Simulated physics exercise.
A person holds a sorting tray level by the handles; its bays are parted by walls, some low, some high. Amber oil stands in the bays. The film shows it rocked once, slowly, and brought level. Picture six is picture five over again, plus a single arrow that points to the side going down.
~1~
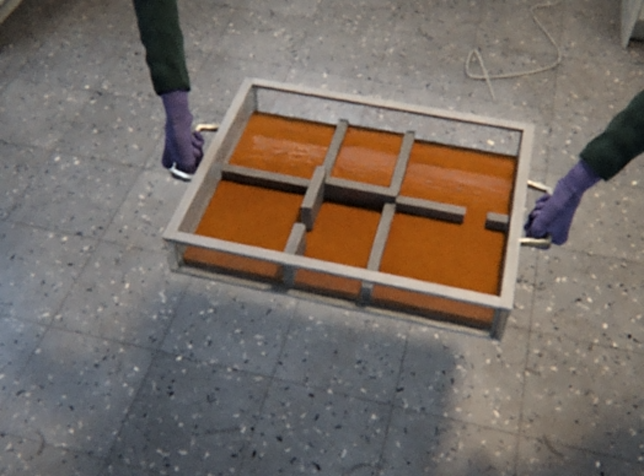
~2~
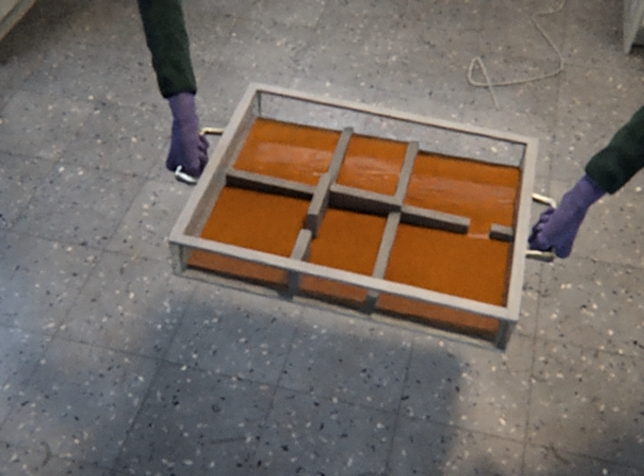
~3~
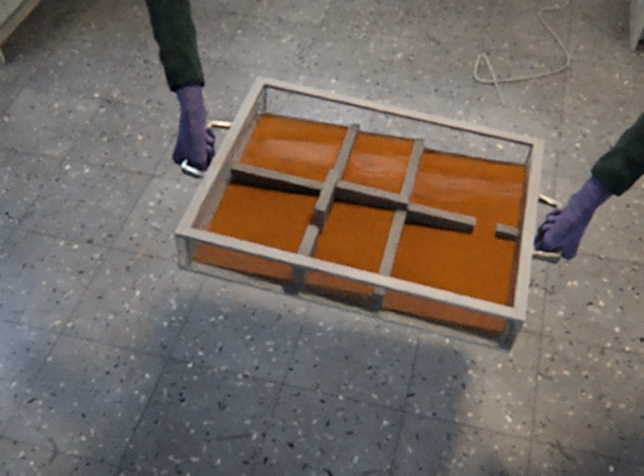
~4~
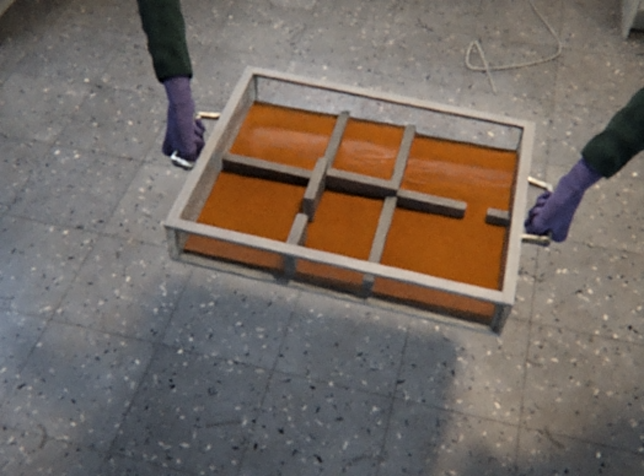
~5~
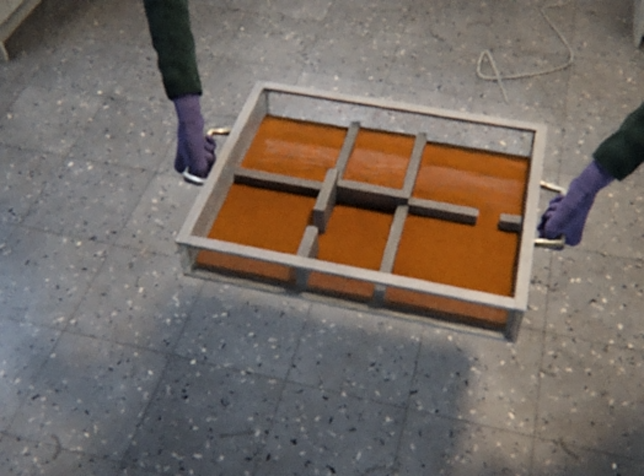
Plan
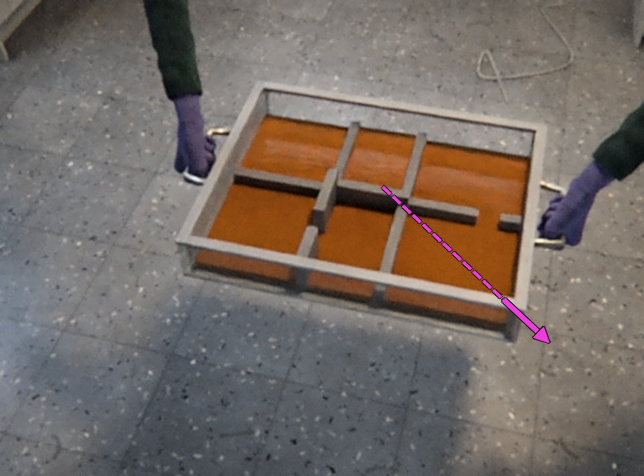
At the start, two purple-gloved hands hold a rectangular tray level by its side handles, with amber liquid lying in its walled bays above a speckled floor. The hands tip the tray slightly down to the right, then ease it back until it is level again.
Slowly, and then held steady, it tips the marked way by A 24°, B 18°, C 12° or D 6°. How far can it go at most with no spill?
Slope C just does it.
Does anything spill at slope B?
Yes.
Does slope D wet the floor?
No, that is safe.
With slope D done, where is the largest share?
That is the front right bay.
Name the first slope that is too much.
That would be B.
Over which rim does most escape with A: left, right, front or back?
The right rim.
The arrow ends at (545, 338).
With A, about 51 % goes over the rim.
With B, about 15 % goes over the rim.
With C, nothing spills; the front right bay holds the most.
With D, nothing spills; the front right bay holds the most.
